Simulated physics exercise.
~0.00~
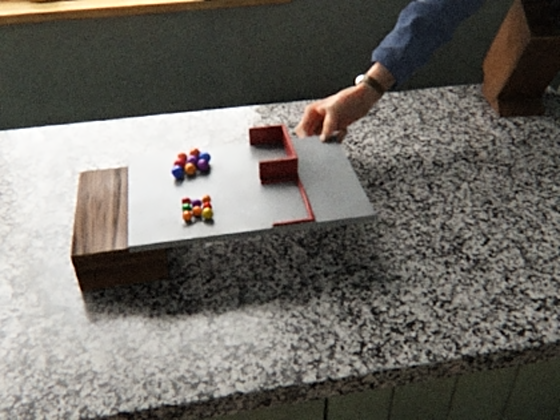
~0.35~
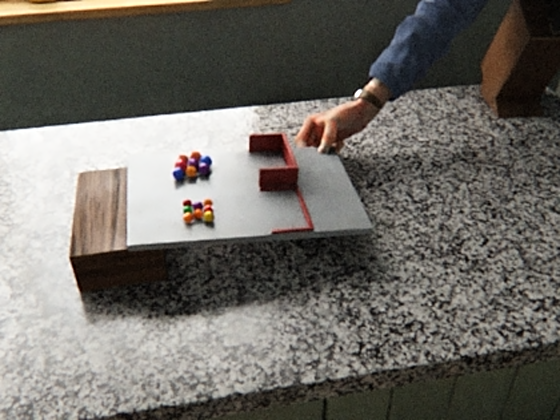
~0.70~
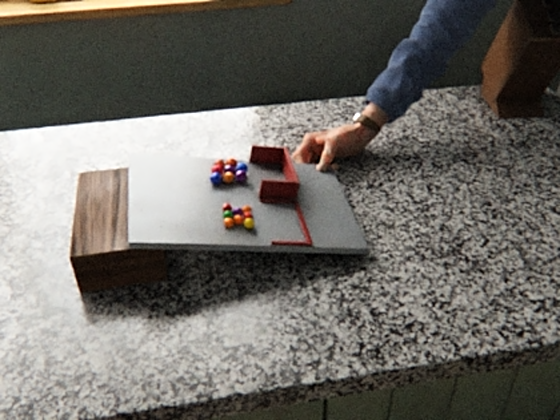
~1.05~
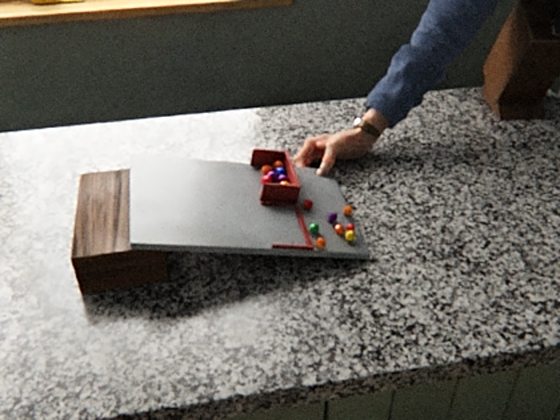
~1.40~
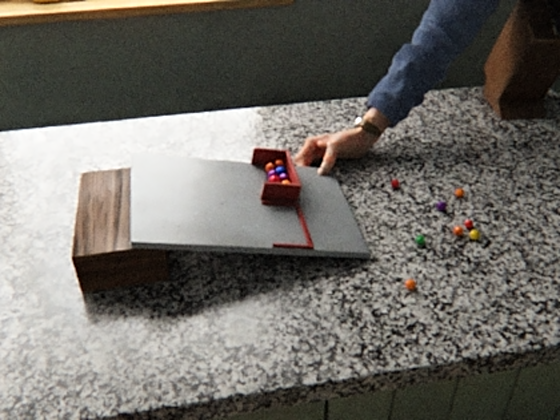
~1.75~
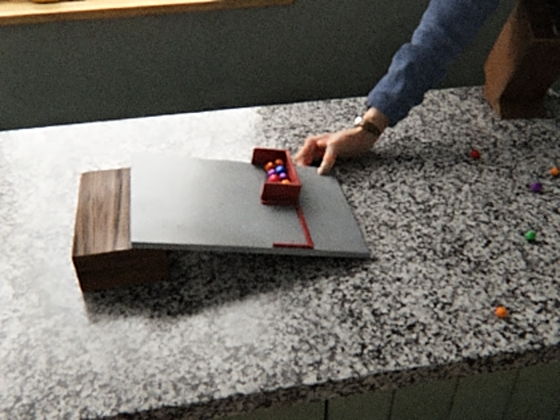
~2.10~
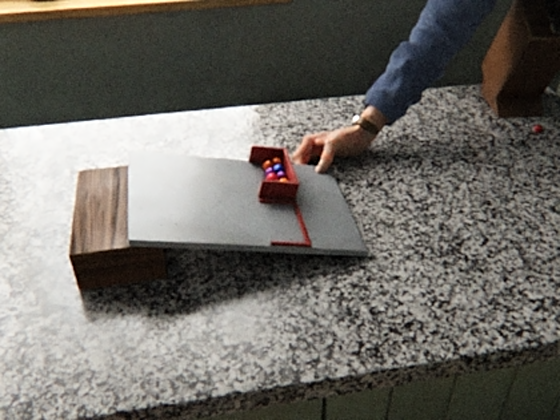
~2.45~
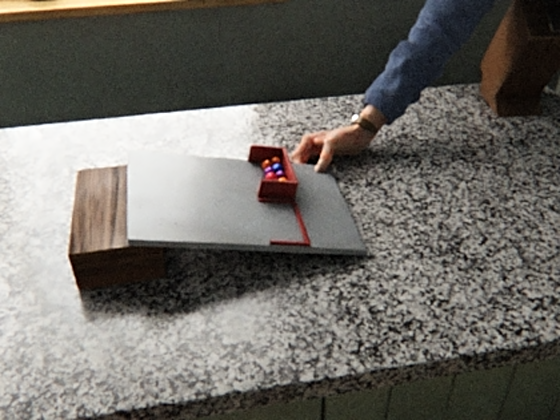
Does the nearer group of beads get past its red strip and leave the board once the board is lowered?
Yes, the nearer beads go past the low red strip, roll off the board and away to the right across the counter. The farther beads stay gathered behind their taller red barrier.
